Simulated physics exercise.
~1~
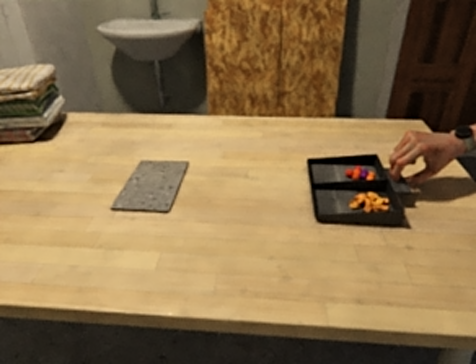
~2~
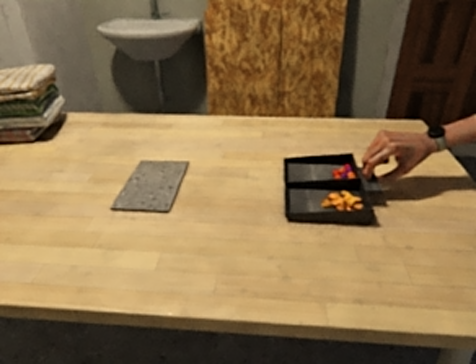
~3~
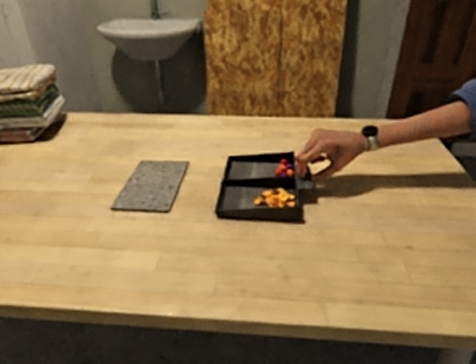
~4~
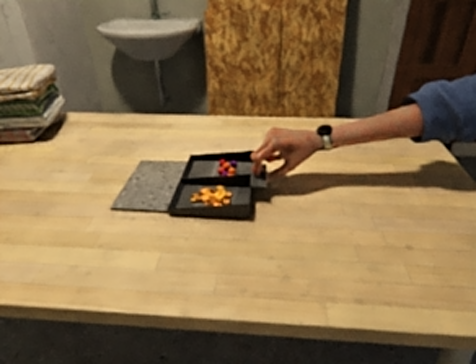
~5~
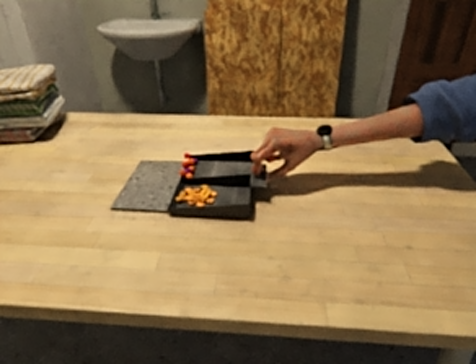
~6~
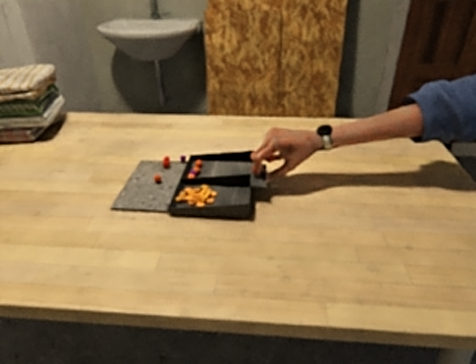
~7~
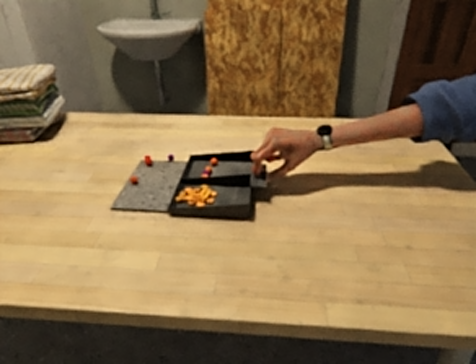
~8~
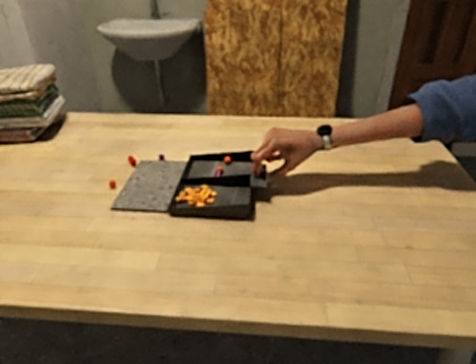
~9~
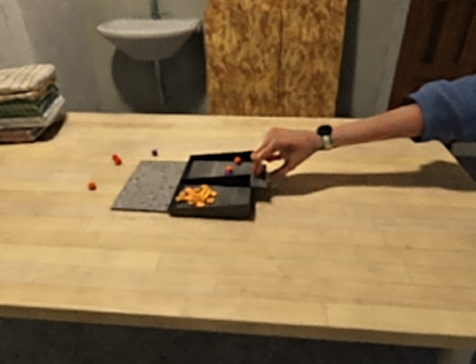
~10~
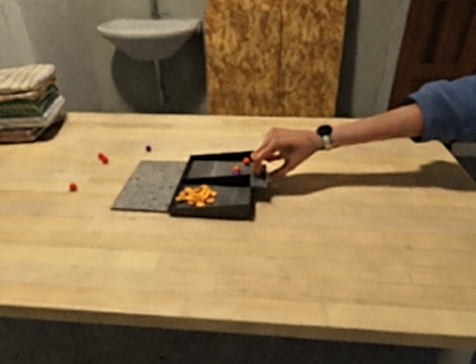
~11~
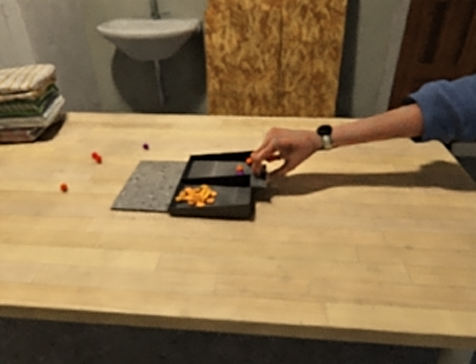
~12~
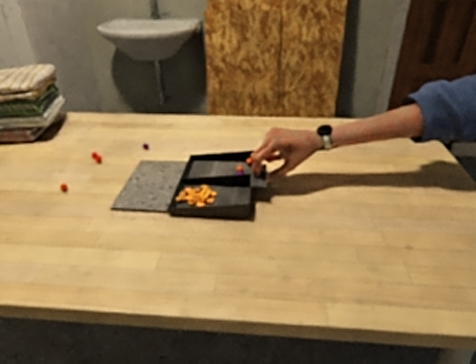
A black divided tray was slid left across a wooden table by a hand until it stopped at a gray slab. The orange pieces shifted forward but stayed inside, while some of the red ones rolled out over the slab and ended up on the table.
